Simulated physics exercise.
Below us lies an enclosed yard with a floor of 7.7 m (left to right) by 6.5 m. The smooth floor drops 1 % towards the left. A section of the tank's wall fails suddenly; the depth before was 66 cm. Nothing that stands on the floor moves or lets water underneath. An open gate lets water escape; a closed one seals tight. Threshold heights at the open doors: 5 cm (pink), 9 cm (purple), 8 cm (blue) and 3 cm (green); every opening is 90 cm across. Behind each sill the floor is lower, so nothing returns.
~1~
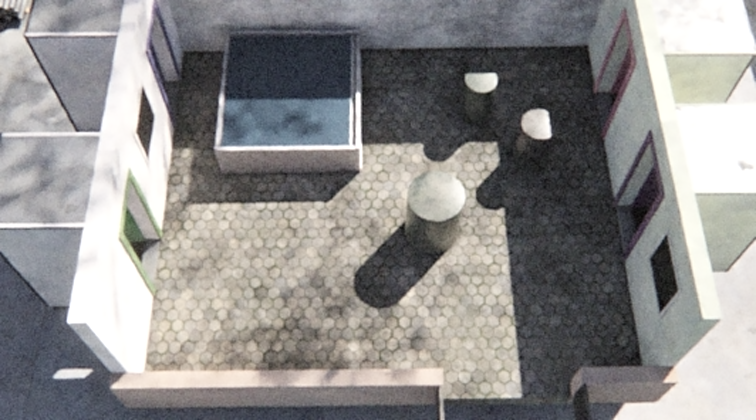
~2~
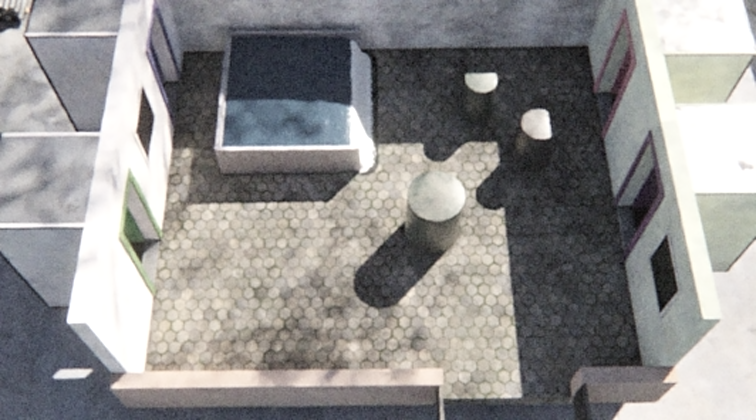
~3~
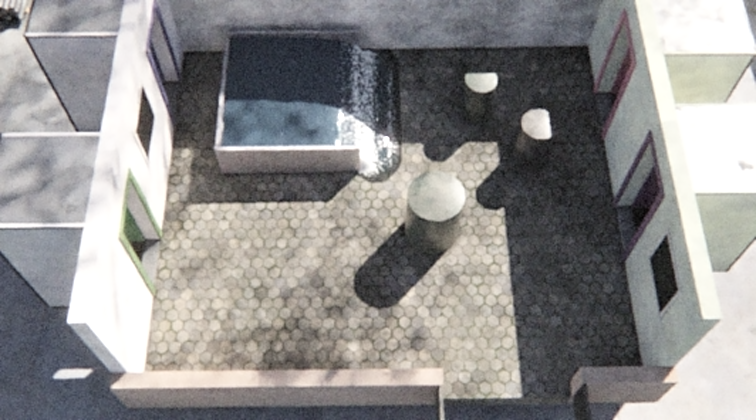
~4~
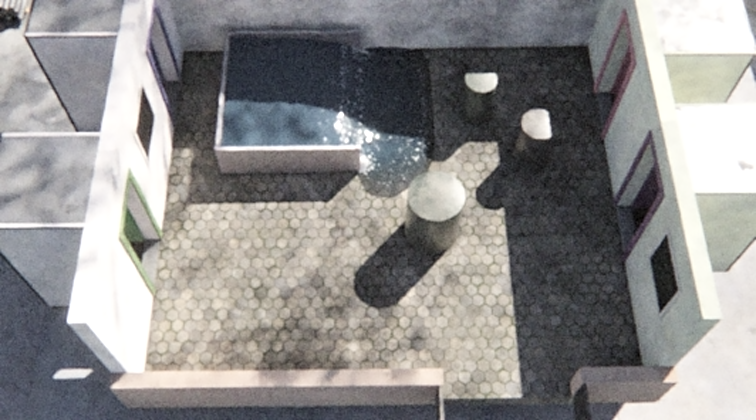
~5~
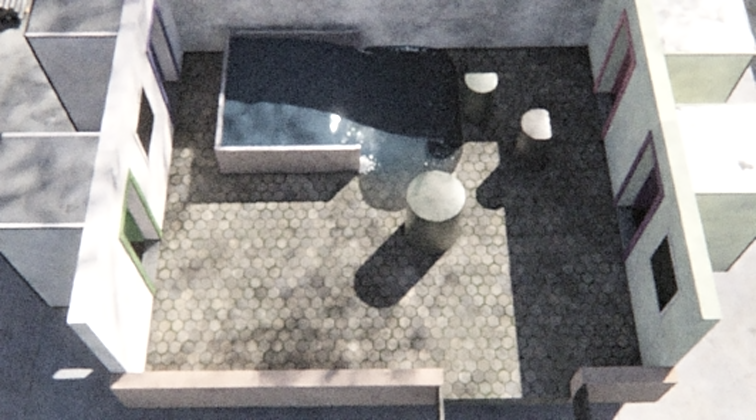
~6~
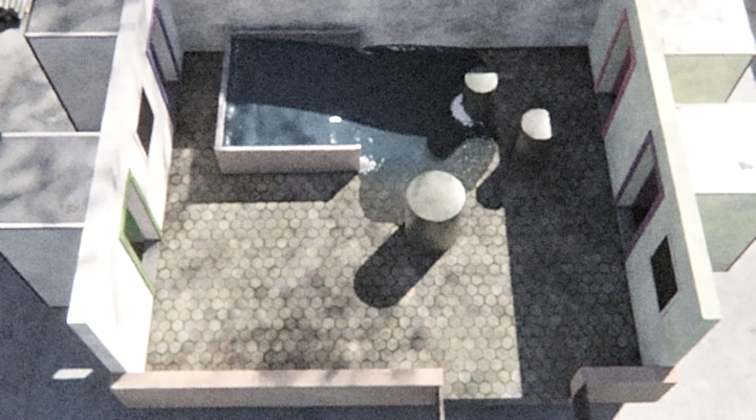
Water pouring from the open right side of a raised rectangular tank, spreading rightward across a walled, tiled yard and reaching pale-topped round pillars.
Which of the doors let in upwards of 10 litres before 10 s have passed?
Within that time: At the pink door it passes the limit; at the purple door it exceeds the limit; at the blue door it keeps below the limit; at the green door it passes the limit.
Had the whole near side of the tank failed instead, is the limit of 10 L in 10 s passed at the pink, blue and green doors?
Then: Pink not over, blue above, green over.
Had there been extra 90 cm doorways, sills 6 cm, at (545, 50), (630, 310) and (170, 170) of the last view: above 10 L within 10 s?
In turn: Above, past it, not over.
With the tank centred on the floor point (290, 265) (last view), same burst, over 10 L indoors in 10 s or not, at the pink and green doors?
Against that limit: Pink above, green below.
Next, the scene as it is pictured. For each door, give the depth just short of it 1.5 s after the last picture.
In cm: Pink 17, purple 8, blue 0, green 0.
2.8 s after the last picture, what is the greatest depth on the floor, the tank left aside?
Up to some 32 cm.
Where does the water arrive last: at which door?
The green one.
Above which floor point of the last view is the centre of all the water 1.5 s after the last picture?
Near (405, 113).
Then, 0.7 s after the last picture water covers 30 % of the floor and is deepest (40 cm) near (454, 112); pink door not reached, purple door not reached, blue door not reached, green door not reached.
Then, 1.5 s after the last picture water covers 40 % of the floor and is deepest (47 cm) near (582, 48); pink door 17 cm at the sill, 23 L in, purple door 8 cm at the sill, 1 L in, blue door not reached, green door not reached.
Then, 2.8 s after the last picture water covers 50 % of the floor and is deepest (32 cm) near (635, 369); pink door 19 cm at the sill, 131 L in, purple door 18 cm at the sill, 44 L in, blue door not reached, green door not reached.
Then, 5.3 s after the last picture water covers 60 % of the floor and is deepest (22 cm) near (625, 380); pink door 11 cm at the sill, 243 L in, purple door 7 cm at the sill, 65 L in, blue door 1 cm at the sill, 0 L in, green door not reached.
Then, 9.3 s after the last picture water covers 95 % of the floor and is deepest (18 cm) near (142, 387); pink door 4 cm at the sill, 272 L in, purple door 6 cm at the sill, 66 L in, blue door 2 cm at the sill, 0 L in, green door 8 cm at the sill, 18 L in.
